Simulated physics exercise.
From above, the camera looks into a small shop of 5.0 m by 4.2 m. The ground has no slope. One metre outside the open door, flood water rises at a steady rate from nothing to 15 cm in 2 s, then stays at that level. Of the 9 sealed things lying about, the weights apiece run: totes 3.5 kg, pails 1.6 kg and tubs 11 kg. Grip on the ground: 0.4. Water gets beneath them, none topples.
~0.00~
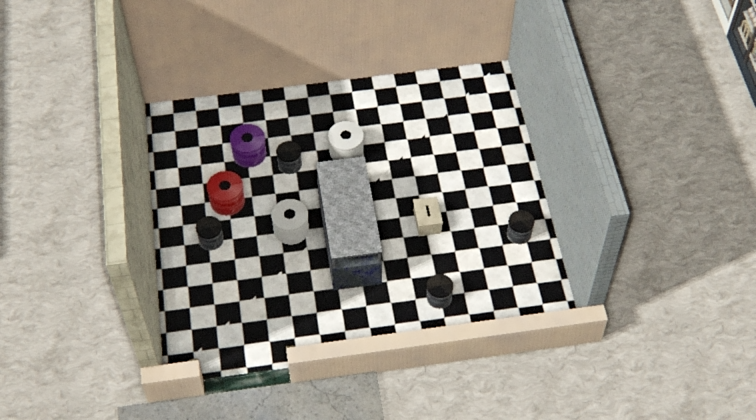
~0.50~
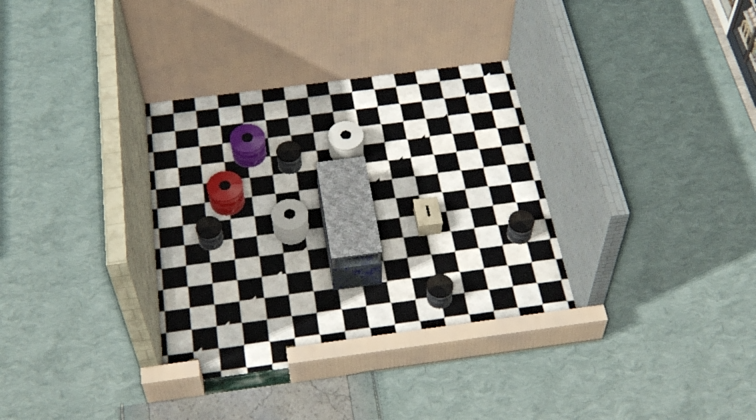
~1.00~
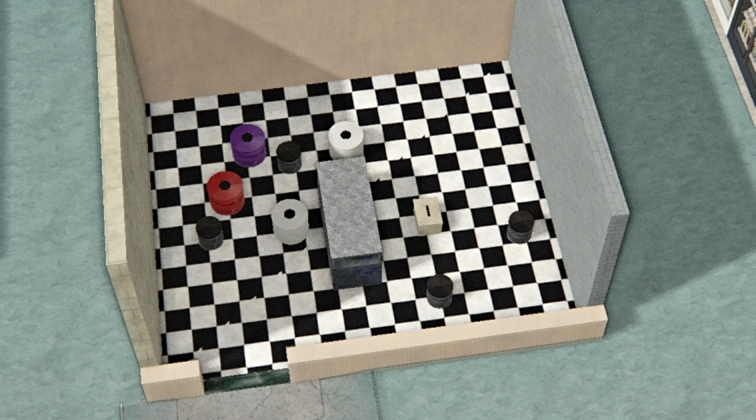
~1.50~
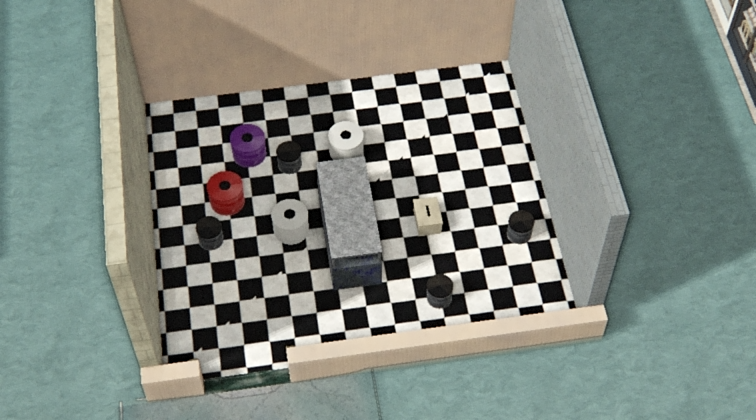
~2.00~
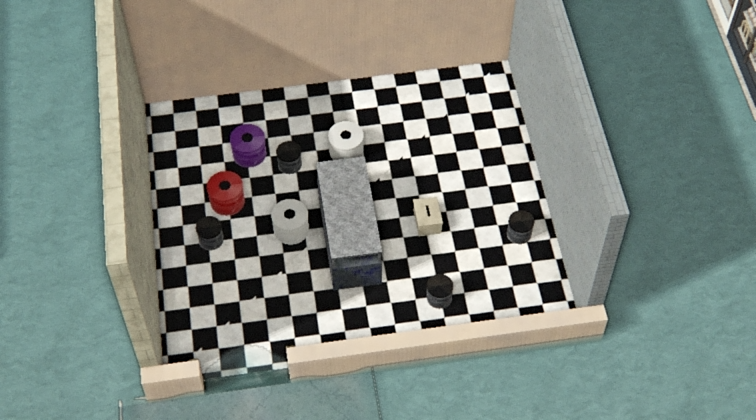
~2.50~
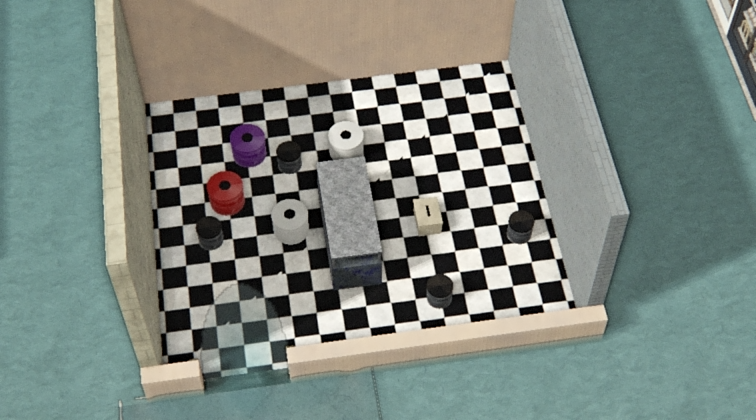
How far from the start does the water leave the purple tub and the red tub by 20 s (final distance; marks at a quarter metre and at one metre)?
Outcome: The purple tub is far from its start, the red tub is far from its start.
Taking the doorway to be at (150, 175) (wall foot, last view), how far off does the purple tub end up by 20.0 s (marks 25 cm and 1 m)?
In that case the purple tub gets carried off.
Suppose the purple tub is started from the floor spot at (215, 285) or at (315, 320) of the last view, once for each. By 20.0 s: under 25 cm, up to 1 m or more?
Try one: Large displacement; try two: Negligible displacement.
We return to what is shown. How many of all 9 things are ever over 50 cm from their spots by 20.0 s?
9 in all.
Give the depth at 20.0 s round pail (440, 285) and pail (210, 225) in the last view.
Roughly 8 and 8 cm.
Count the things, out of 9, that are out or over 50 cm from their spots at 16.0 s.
I count 6.
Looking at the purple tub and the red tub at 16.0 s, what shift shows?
About 80 and 100 cm.
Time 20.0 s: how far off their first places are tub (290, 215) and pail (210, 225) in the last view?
They've ended up 250 cm and 200 cm away, in that order.
After 4.0 s the purple tub is near (247, 138), 0.0 m from its start, aground; the red tub is near (225, 185), 0.0 m from its start, aground; 0 afloat.
After 9.0 s the purple tub is near (247, 138), 0.0 m from its start, aground; the red tub is near (222, 176), 0.2 m from its start, aground; 1 afloat.
After 16.0 s the purple tub is near (262, 92), 0.7 m from its start, afloat; the red tub is near (240, 124), 1.0 m from its start, afloat; 6 afloat.
After 20.0 s the purple tub is near (397, 82), 2.1 m from its start, afloat; the red tub is near (358, 123), 1.9 m from its start, afloat; 7 afloat.
